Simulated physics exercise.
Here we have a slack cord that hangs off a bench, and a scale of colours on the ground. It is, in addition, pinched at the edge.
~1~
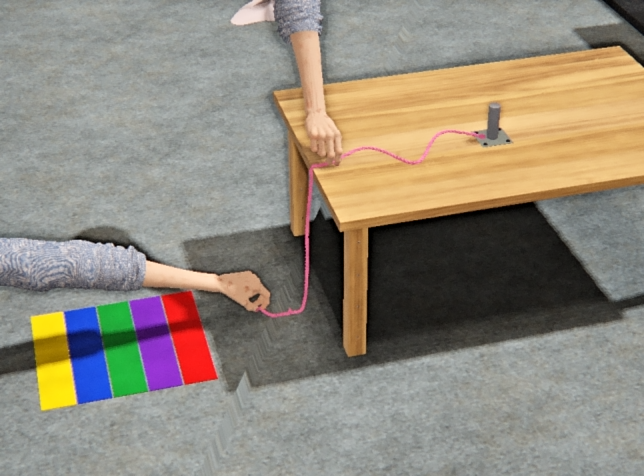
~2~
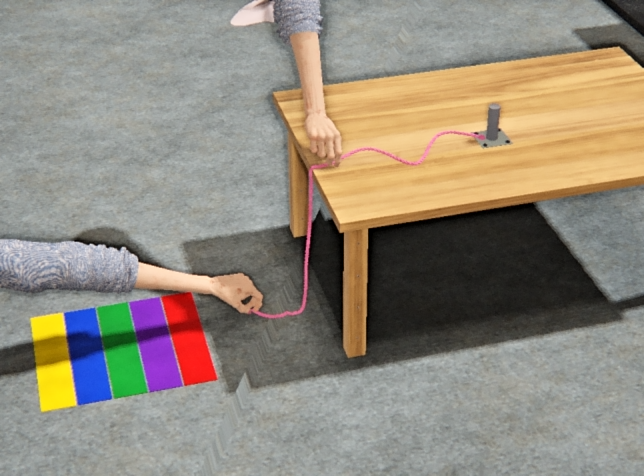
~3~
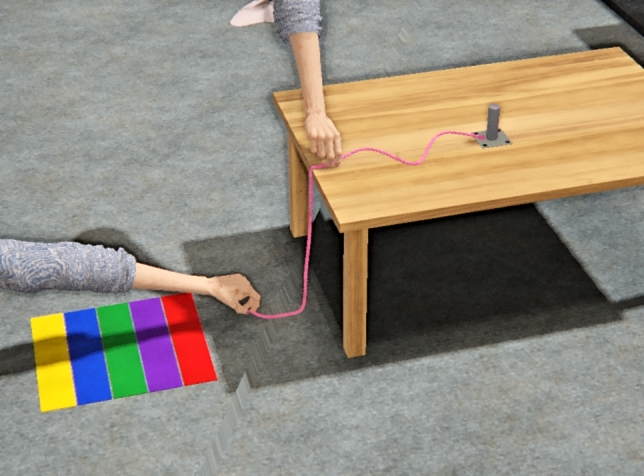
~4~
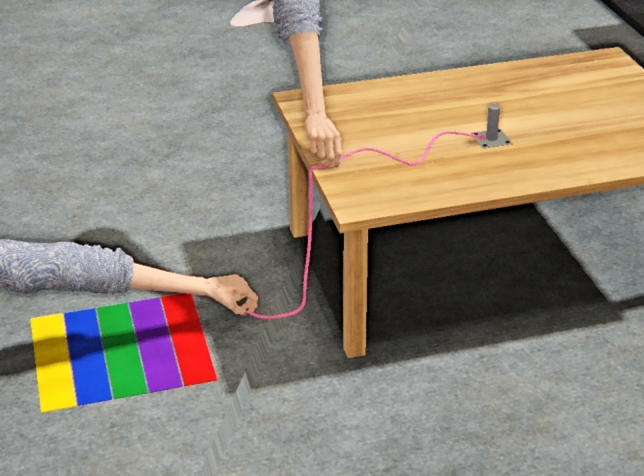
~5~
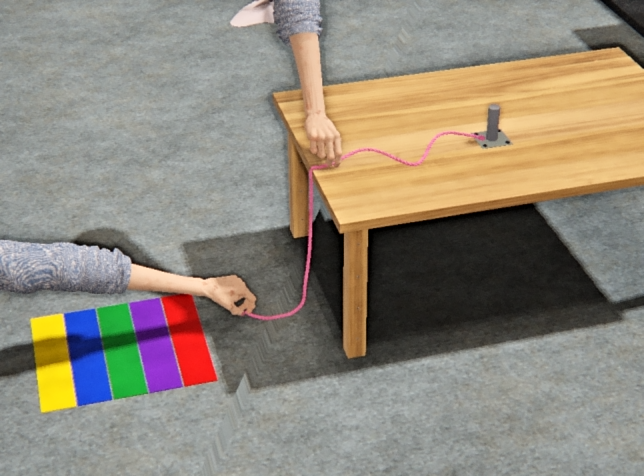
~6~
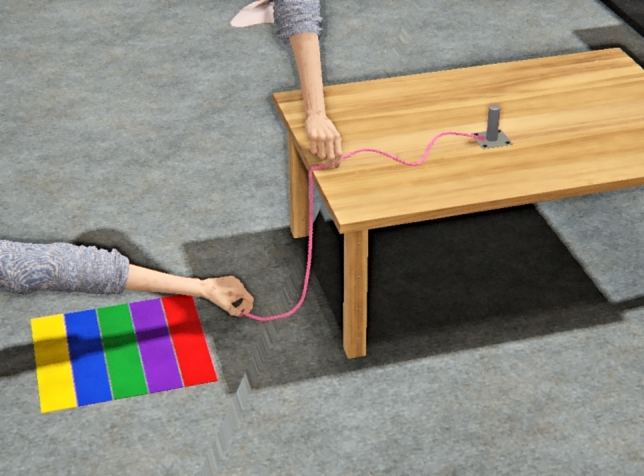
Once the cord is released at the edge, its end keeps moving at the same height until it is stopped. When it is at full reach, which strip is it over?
It is over the blue strip.
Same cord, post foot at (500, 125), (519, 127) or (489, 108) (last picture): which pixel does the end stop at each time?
The first try gives about (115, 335), the second about (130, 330) and the third about (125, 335).
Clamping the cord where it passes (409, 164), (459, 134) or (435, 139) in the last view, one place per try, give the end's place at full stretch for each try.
They end up at (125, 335), (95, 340) and (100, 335).
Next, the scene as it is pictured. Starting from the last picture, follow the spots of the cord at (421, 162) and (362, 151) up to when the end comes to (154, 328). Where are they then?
You'll find them at about (386, 157) and about (319, 168).
Early on, end near (154, 328); over purple.
Midway, end near (111, 335); over green.
At the end of the slack, end near (85, 340); over blue. The blue one.
